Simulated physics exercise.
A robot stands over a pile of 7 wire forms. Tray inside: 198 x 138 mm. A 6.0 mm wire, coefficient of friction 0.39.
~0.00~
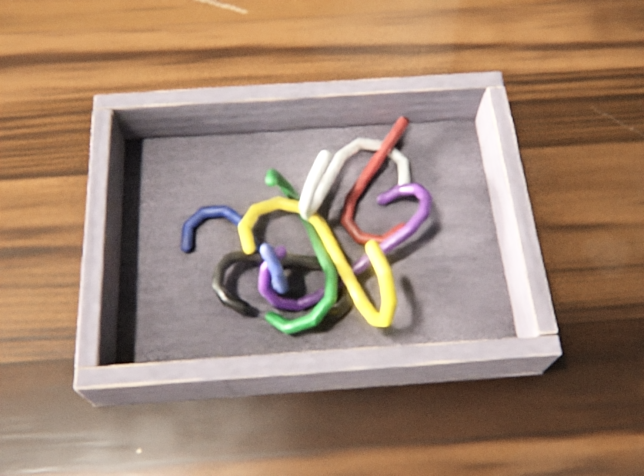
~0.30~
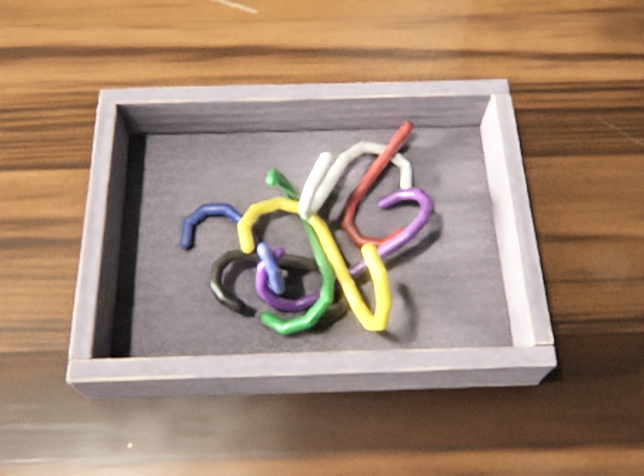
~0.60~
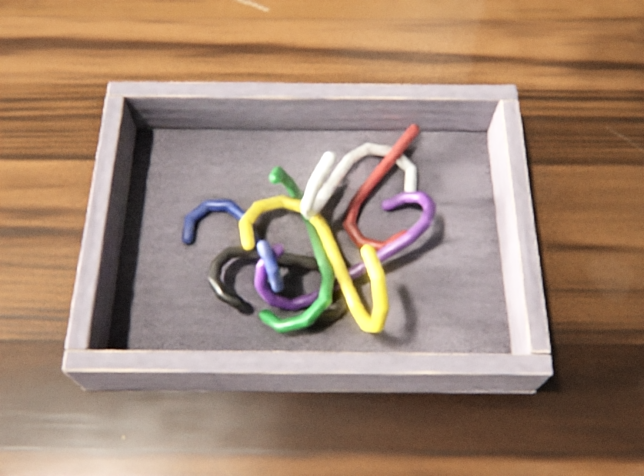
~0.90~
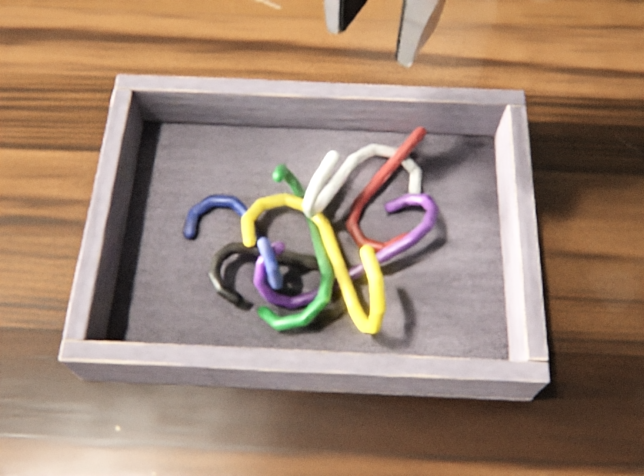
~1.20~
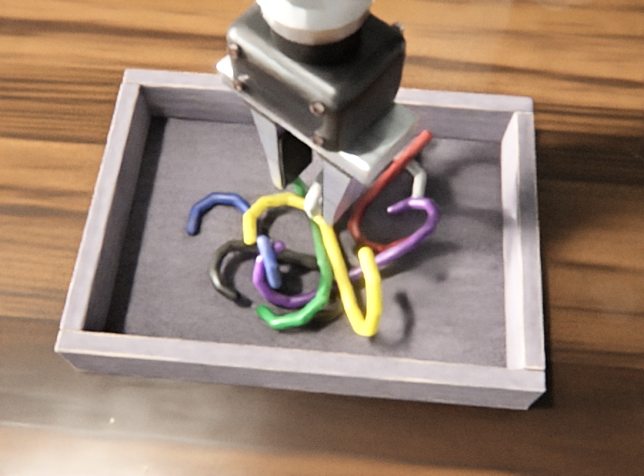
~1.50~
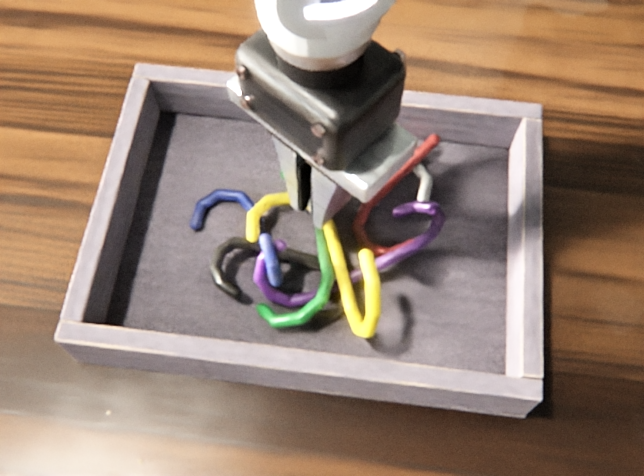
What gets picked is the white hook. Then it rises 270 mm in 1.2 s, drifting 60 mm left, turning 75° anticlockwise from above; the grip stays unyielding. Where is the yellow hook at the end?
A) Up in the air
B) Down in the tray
Down in the tray.
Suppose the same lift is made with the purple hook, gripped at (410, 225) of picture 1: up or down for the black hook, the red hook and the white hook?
In that case the black hook remains where it was, the red hook remains where it was, and the white hook remains where it was.
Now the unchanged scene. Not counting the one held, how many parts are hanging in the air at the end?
Leaving the held part aside, the answer is 0.
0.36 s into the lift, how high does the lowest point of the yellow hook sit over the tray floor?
Height: Approx. 10 mm.
After 1.86 s, lowest point more than 20 mm over the tray floor, white hook 59 mm.
After 2.16 s, lowest point more than 20 mm over the tray floor, white hook 159 mm.
After 2.70 s, lowest point more than 20 mm over the tray floor, white hook 273 mm.
At rest, hanging white hook 273 mm; the other 6 are down.
